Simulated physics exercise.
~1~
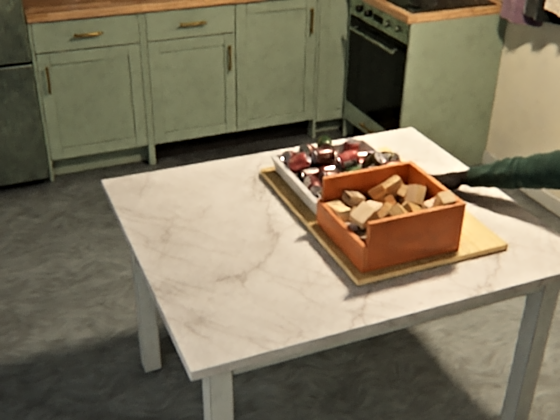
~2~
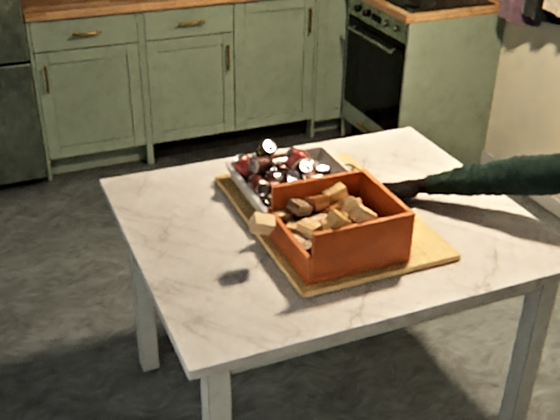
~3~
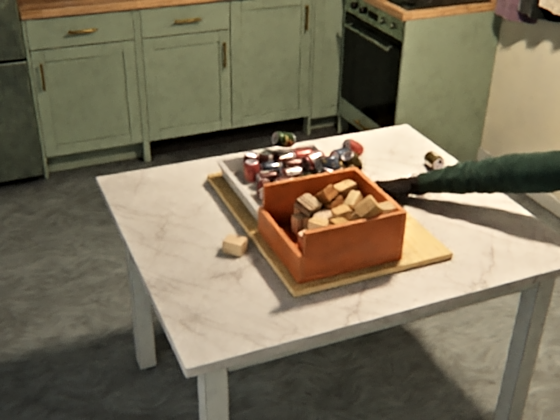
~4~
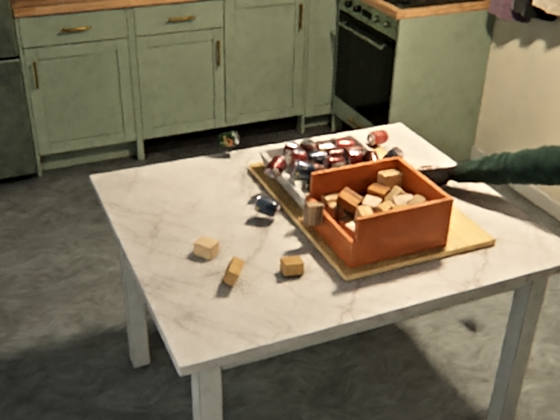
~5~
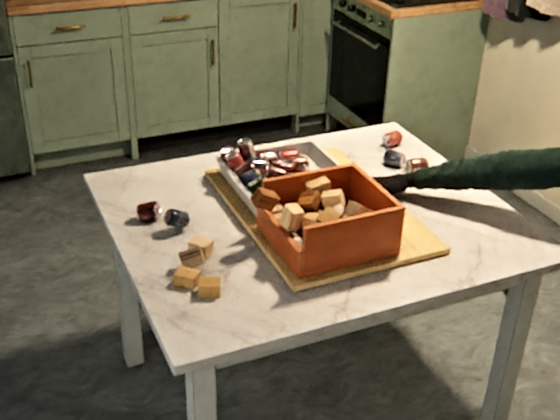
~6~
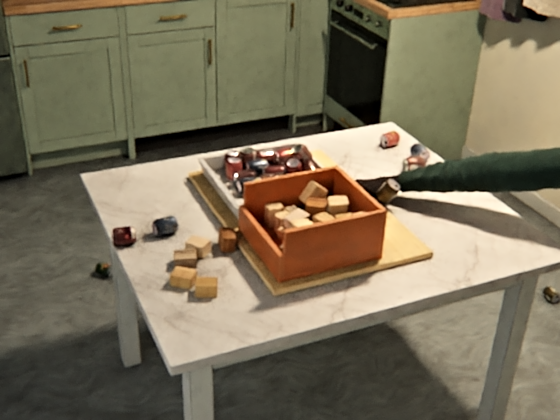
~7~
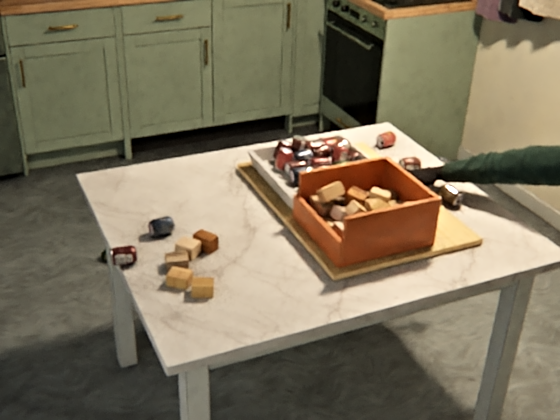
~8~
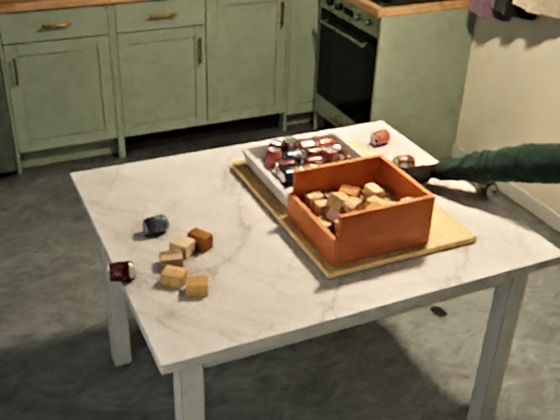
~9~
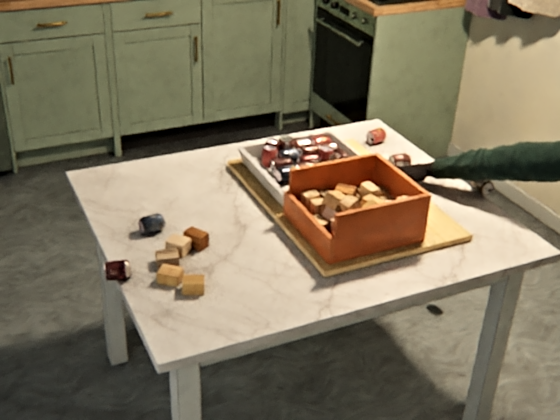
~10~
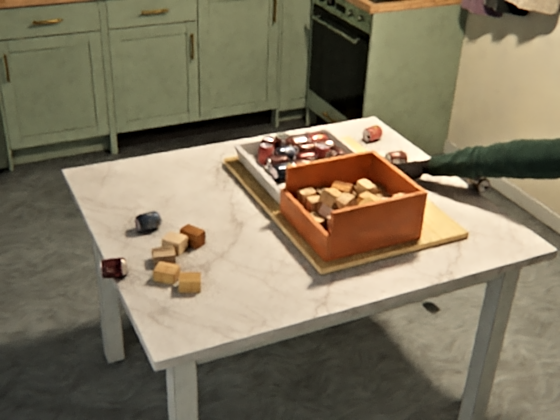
In a kitchen with green cabinets, a dark-sleeved arm reaches from the right to a board on a marble-topped table, holding an orange tote of wooden blocks and a white tote of mini cans. The arm shoves the board left, and cans jump up while a block drops over the cut-down left wall. As the board jerks right and left again, more blocks and cans scatter across the table, and some cans fall off. After one more move to the right, the board rests, with five blocks and a few cans lying loose on the tabletop and both totes still well filled.
